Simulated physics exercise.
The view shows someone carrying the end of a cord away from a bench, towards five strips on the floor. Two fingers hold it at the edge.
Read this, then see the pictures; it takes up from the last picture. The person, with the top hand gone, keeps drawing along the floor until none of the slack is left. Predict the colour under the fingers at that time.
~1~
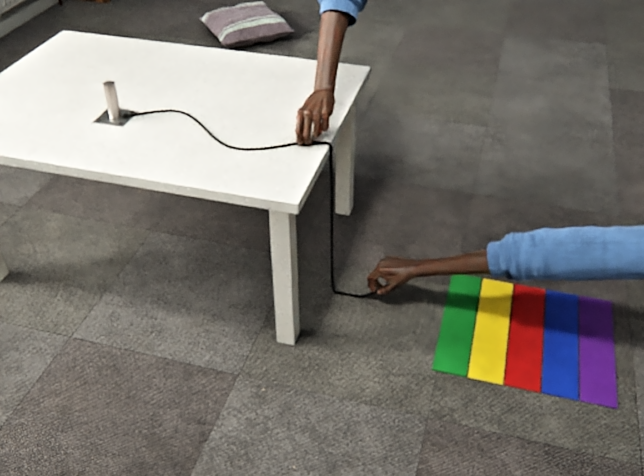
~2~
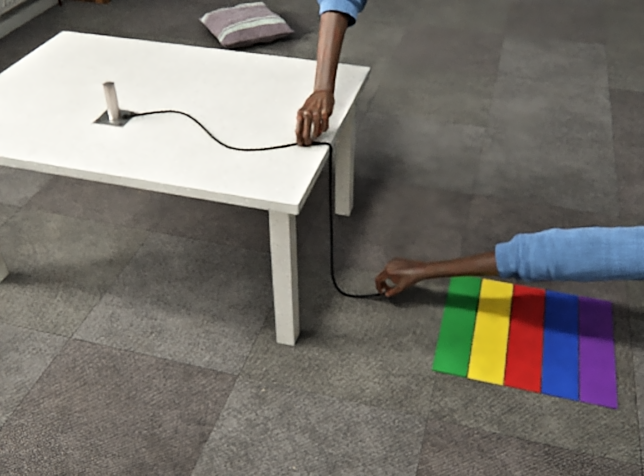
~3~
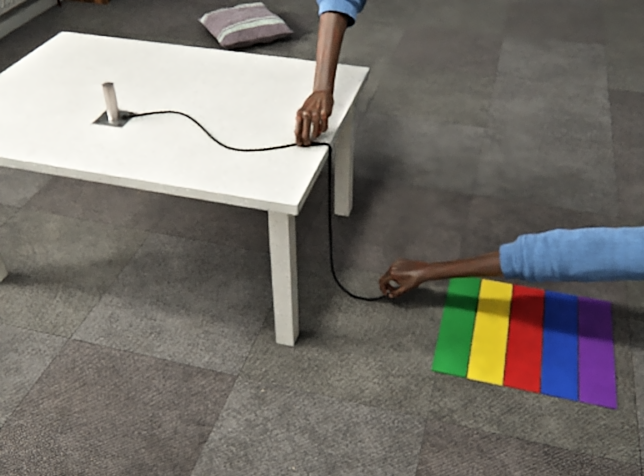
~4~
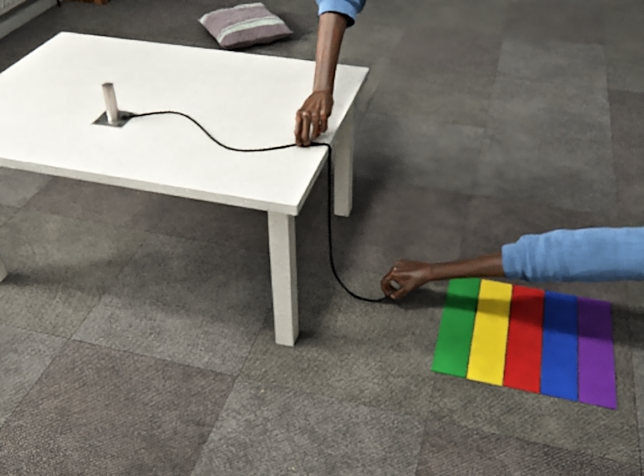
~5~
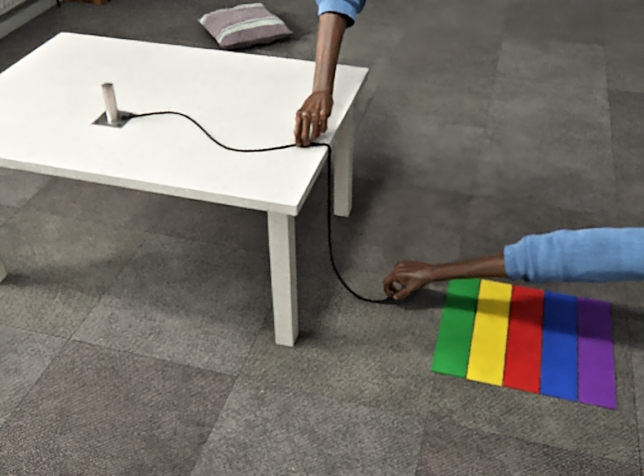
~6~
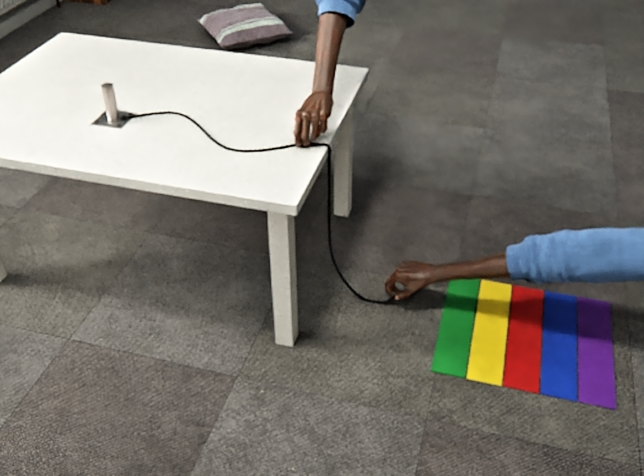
The red one.
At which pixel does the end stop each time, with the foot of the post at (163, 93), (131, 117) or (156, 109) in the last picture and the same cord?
Try by try, around (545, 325), (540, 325) and (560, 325).
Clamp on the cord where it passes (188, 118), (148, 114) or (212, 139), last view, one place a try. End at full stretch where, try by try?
It comes to rest around (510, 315), (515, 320) and (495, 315) respectively.
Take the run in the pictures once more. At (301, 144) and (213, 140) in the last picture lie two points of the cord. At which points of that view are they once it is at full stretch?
The first finishes about (330, 156) and the second about (239, 136).
Early on, end near (454, 307); over green.
Midway, end near (497, 315); over yellow.
At the end of the slack, end near (522, 319); over red. Over red.
